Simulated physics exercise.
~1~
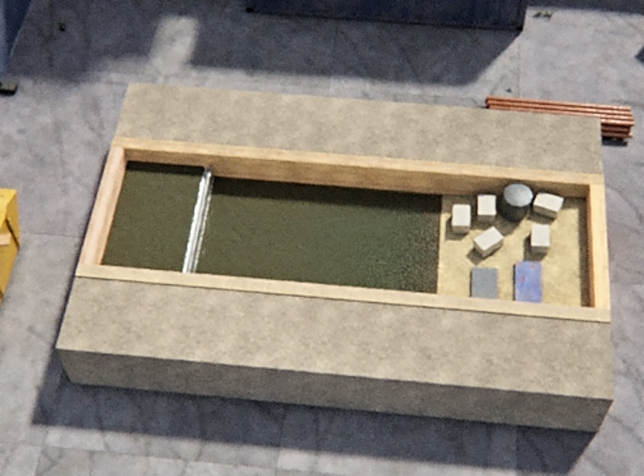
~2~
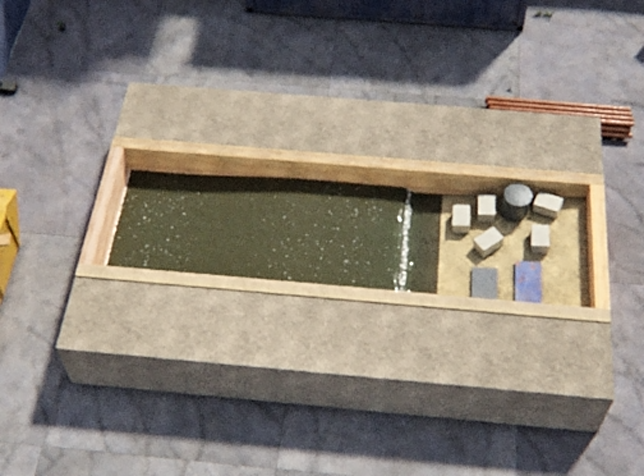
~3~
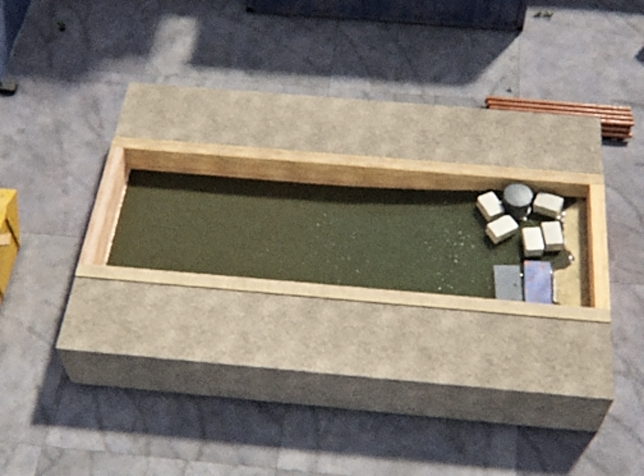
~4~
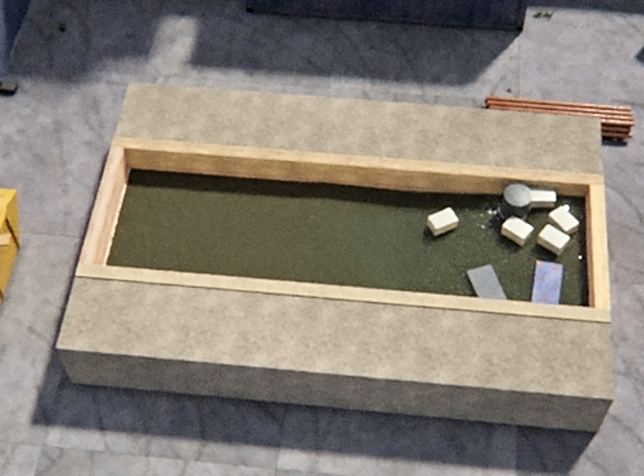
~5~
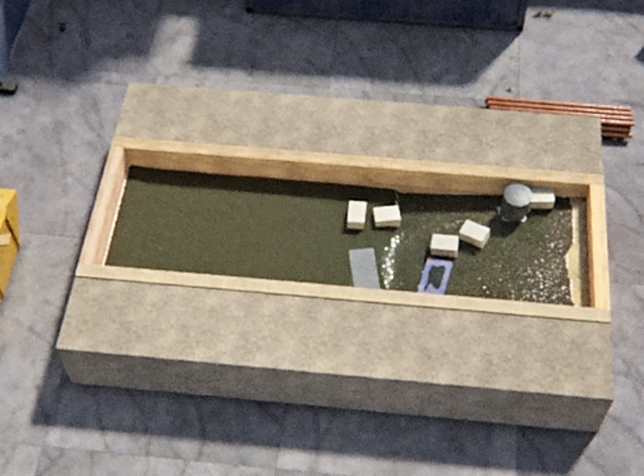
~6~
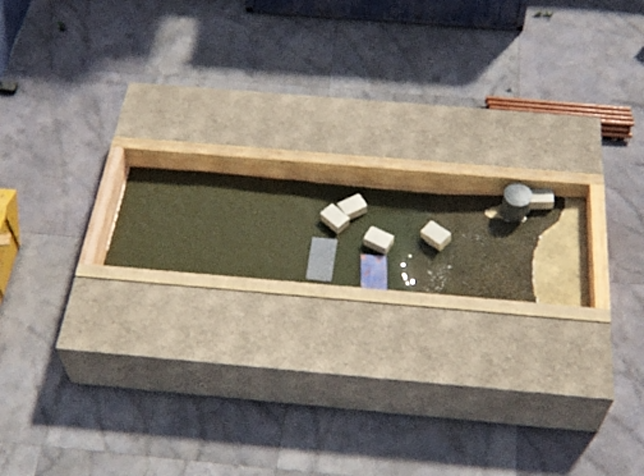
Water surging right through a wooden-walled tank, lifting white blocks and two flat slabs off the sand, then carrying most left.
